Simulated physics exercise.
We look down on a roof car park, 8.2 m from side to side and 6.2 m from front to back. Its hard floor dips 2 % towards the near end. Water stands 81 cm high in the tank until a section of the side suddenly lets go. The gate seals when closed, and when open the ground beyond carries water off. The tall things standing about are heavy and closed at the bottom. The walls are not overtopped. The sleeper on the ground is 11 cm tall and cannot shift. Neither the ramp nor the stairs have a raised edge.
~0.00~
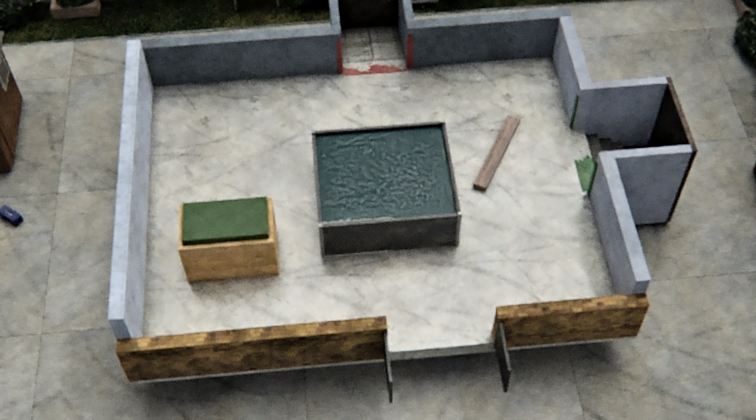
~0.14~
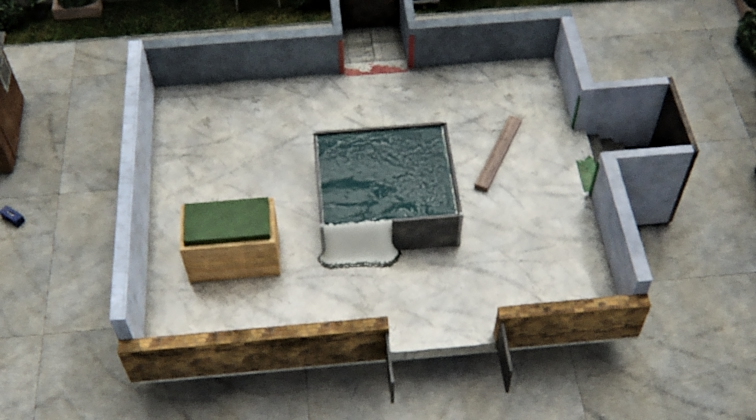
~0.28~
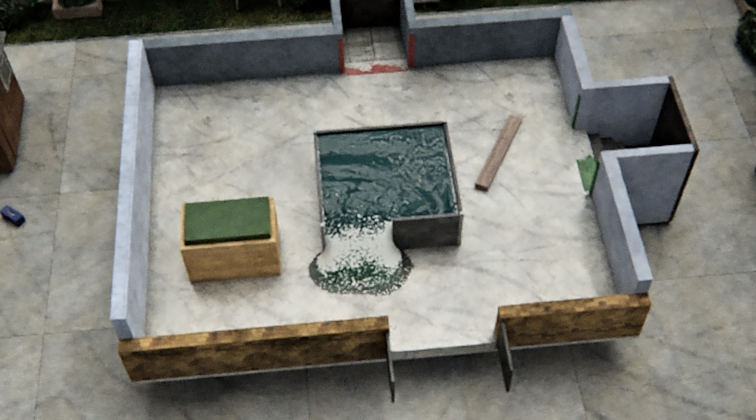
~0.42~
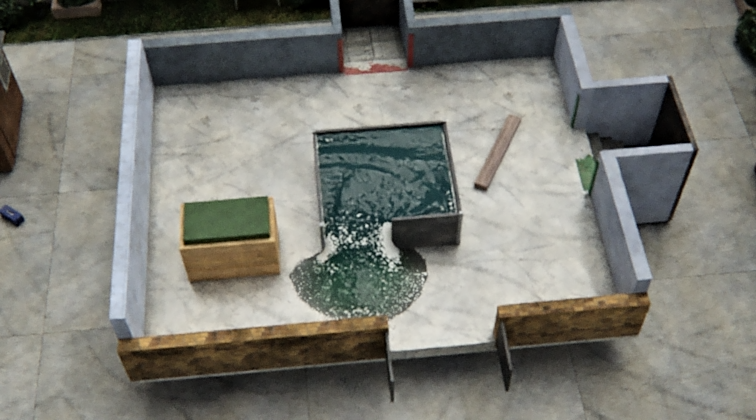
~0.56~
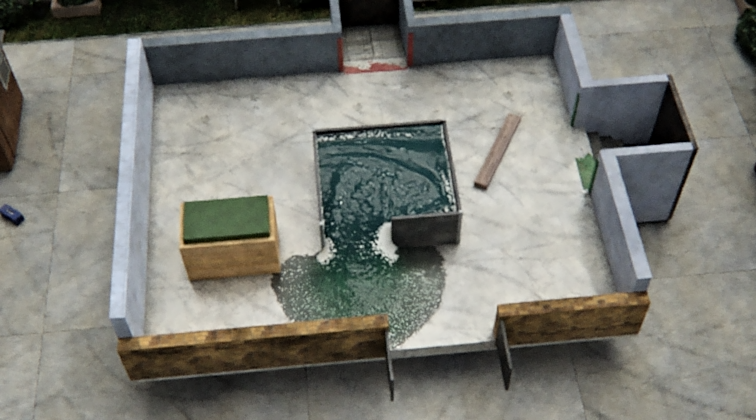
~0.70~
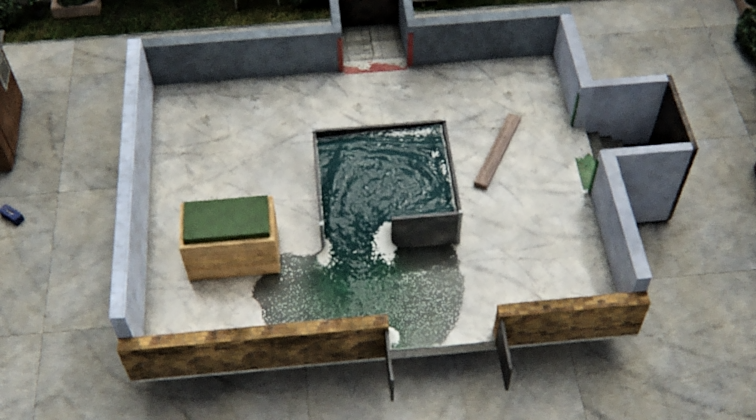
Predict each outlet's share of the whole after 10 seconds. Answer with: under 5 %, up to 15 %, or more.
Shares: The gateway takes above 15 %; the flight of stairs down (marked green) takes under 5 %; the basement ramp (marked red) takes not even 5 %.
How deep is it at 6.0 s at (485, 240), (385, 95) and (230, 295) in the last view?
About 0, 0 and 17 cm.
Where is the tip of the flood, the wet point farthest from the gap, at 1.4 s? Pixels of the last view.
At about (166, 358).
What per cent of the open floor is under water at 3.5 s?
About 35 per cent.
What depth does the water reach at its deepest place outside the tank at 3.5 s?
Roughly 35 cm.
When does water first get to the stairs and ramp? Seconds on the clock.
Stairs 6.0 s, ramp 6.0 s.
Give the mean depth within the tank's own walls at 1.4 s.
About 55 cm.
After 1.4 s water covers 15 % of the floor and is deepest (56 cm) near (347, 332); gone so far, the gateway 4 %, the flight of stairs down (marked green) 0 %, the basement ramp (marked red) 0 %.
After 2.2 s water covers 20 % of the floor and is deepest (52 cm) near (155, 359); gone so far, the gateway 9 %, the flight of stairs down (marked green) 0 %, the basement ramp (marked red) 0 %.
After 3.5 s water covers 35 % of the floor and is deepest (35 cm) near (144, 360); gone so far, the gateway 16 %, the flight of stairs down (marked green) 0 %, the basement ramp (marked red) 0 %.
After 6.0 s water covers 60 % of the floor and is deepest (24 cm) near (144, 360); gone so far, the gateway 24 %, the flight of stairs down (marked green) 0 %, the basement ramp (marked red) 0 %.
After 10.0 s water covers 95 % of the floor and is deepest (16 cm) near (359, 340); gone so far, the gateway 31 %, the flight of stairs down (marked green) 0 %, the basement ramp (marked red) 0 %.
